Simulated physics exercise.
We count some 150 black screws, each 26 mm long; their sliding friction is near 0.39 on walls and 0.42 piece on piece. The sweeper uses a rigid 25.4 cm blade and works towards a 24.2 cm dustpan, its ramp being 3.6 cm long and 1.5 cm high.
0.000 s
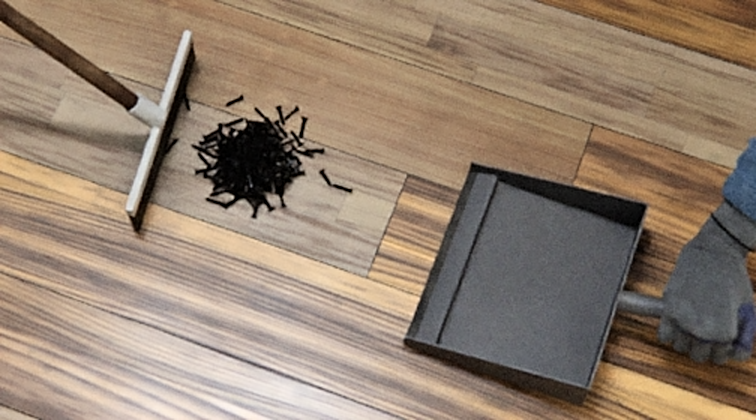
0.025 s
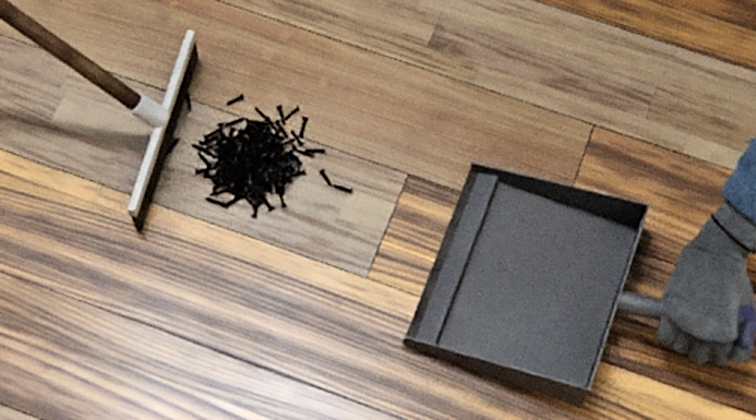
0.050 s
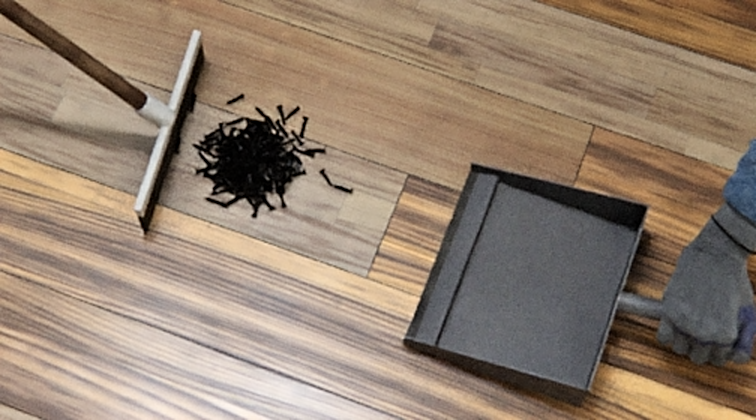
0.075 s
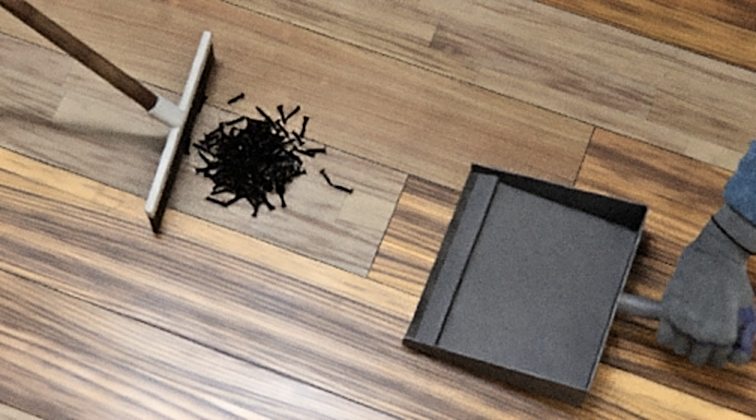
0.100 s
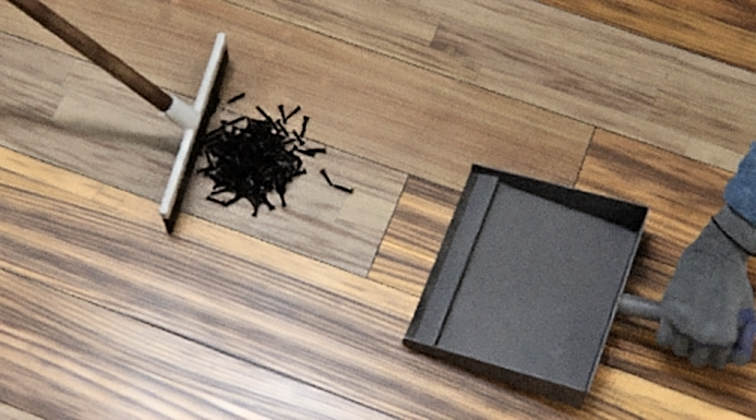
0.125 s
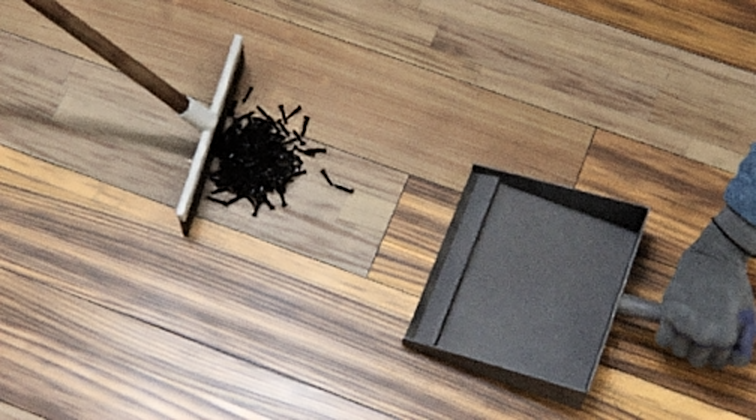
In this clip, a wooden-handled tool with a straight blade moves right across a wood floor, reaching a pile of small black screws and pushing into its left edge, while a gloved hand holds a dark dustpan still at right.
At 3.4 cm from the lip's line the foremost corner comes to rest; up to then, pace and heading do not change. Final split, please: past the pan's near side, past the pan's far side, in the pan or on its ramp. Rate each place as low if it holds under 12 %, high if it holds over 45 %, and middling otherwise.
Near side - low; far side - middling; pan - middling.
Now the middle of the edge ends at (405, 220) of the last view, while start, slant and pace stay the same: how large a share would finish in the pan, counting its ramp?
Some 25 per cent.
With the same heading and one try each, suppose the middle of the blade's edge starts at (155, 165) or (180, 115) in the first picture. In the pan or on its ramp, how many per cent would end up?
The two tries give about 20 % and about 20 %.
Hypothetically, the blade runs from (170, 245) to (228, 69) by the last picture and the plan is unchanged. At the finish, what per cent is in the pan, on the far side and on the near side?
Pan 15; far 5; near 0.
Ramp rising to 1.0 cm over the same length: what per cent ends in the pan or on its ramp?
It would be roughly 25 percent.
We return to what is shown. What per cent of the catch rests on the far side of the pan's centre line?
I'd say near 100 per cent.
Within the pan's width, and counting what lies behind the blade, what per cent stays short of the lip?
I'd say close to 55 per cent of them.
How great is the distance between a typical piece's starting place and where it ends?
Around 26 centimetres.
Then, at 0.30 s, middle of the blade 17 cm from the lip; 0 % over the lip, far side 10 %, near side 0 %.
After 0.41 s, middle of the blade 9 cm from the lip; 0 % over the lip, far side 20 %, near side 0 %.
After 0.66 s, middle of the blade 5 cm from the lip; 20 % over the lip, far side 25 %, near side 0 %.
At rest (1.4 s), near side 0 %, far side 25 %, pan 20 %, in front of the lip or behind the blade 55 %.
